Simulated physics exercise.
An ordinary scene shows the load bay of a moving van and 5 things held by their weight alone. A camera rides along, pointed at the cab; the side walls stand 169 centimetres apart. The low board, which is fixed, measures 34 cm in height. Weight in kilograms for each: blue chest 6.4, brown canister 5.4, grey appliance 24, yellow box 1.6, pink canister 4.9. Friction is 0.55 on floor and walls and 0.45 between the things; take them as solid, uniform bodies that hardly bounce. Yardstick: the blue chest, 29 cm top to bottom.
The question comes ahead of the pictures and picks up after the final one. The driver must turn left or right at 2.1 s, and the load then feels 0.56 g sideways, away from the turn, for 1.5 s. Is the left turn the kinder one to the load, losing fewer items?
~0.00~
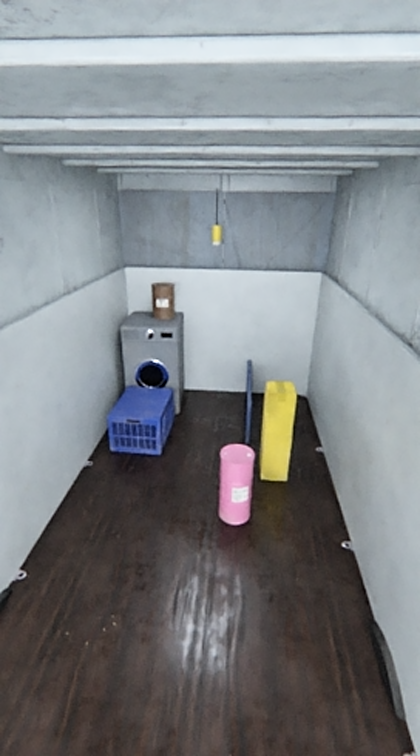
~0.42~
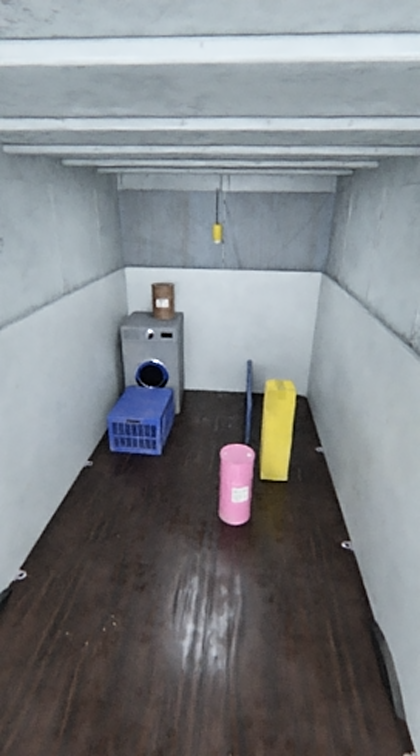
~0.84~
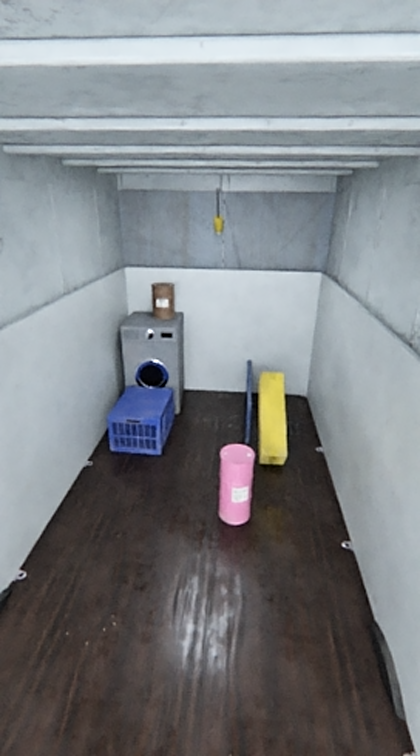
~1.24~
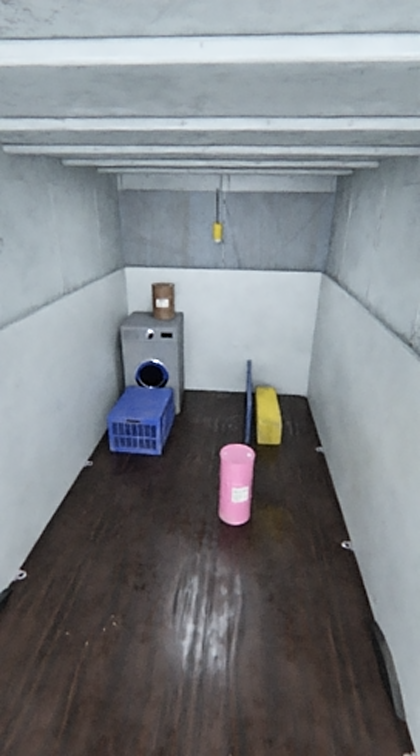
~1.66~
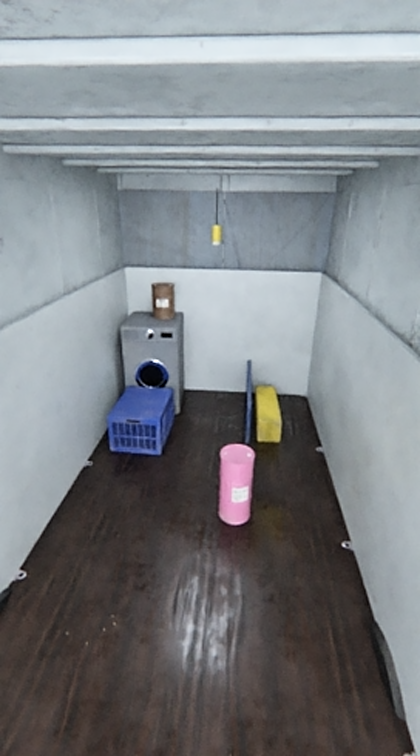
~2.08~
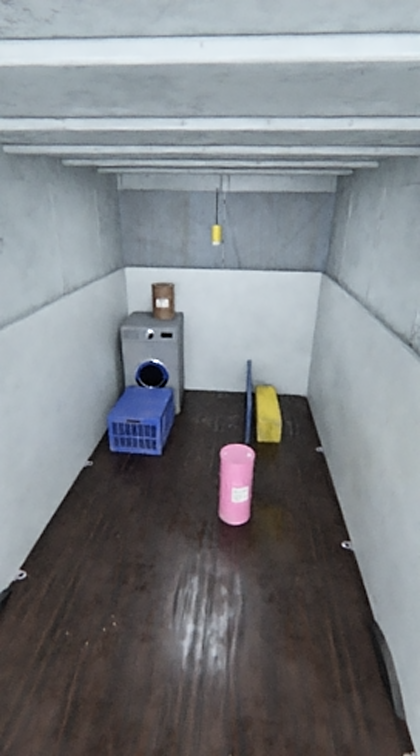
No, going right loses fewer.
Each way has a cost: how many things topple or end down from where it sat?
The left turn costs 4 and the right turn costs 2.
Turning left. At 2.78 s, push 0.56 g right; brown canister 10° off upright near (185, 300); yellow box on its side; pink canister 32° off upright.
After 2.98 s, push 0.56 g right; brown canister 24° off upright near (217, 307); blue chest moved 3 cm near (147, 418); yellow box on its side.
After 3.18 s, push 0.56 g right; brown canister now down from where it sat; blue chest moved 5 cm near (150, 419); yellow box on its side.
In the end (4.1 s), down from where it sat, brown canister; toppled in the load bay, grey appliance, yellow box and pink canister; the last one under 15 cm from the start. In the last view, blue chest near (156, 419), brown canister near (295, 377).
Turning right instead, yellow box and pink canister tipped over or down from where it sat, 2 of 5 in all.
